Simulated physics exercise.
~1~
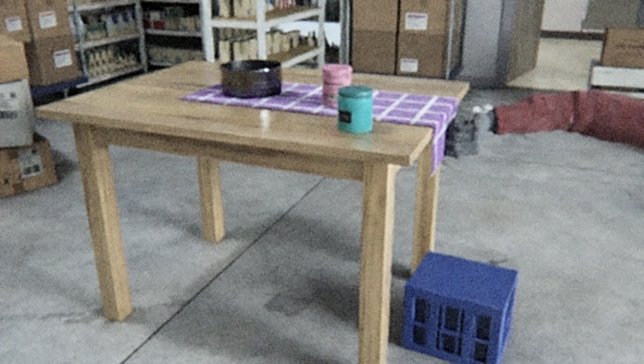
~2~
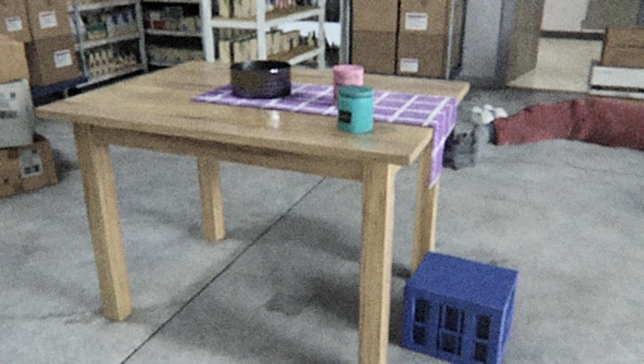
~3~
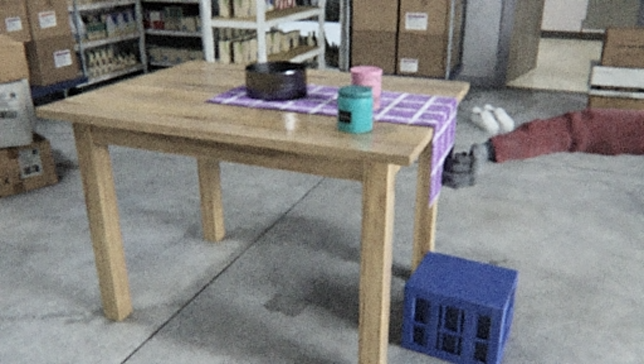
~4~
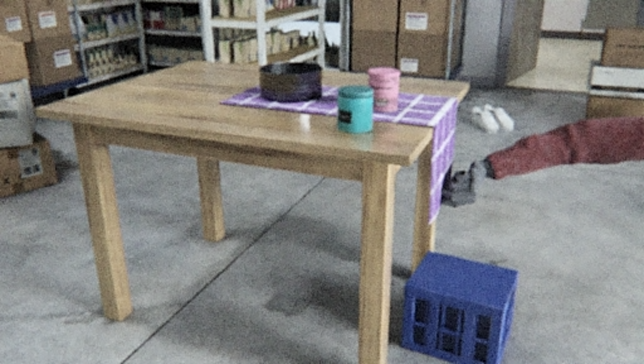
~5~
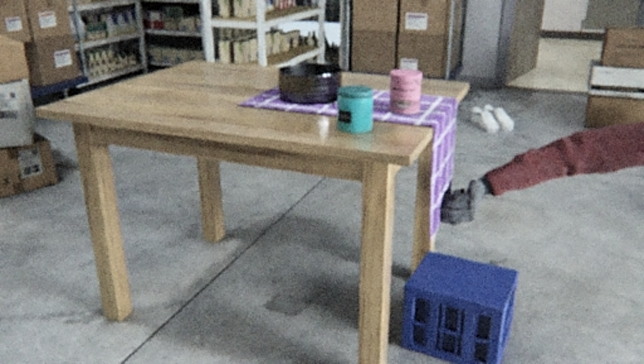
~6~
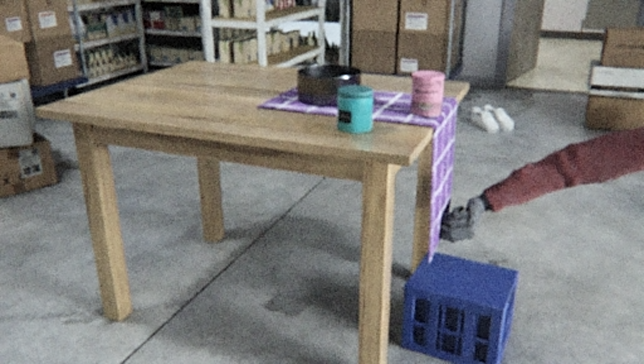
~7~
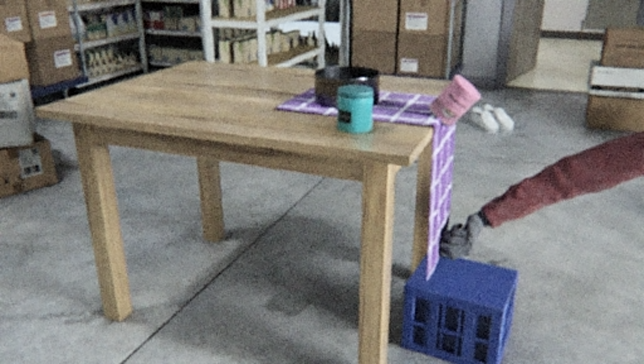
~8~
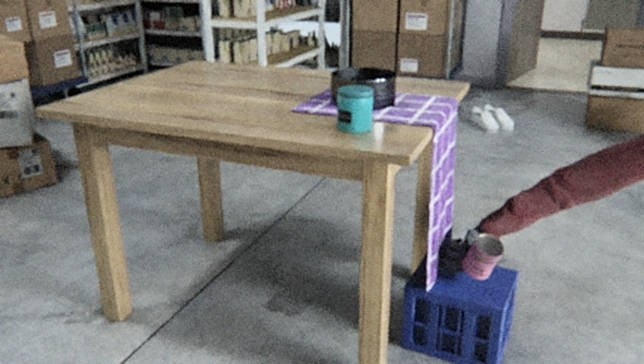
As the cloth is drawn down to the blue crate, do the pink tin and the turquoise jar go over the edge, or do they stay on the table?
The pink tin is carried over the edge and drops toward the crate. The turquoise jar keeps clear of the edge and stays in its place on the table.
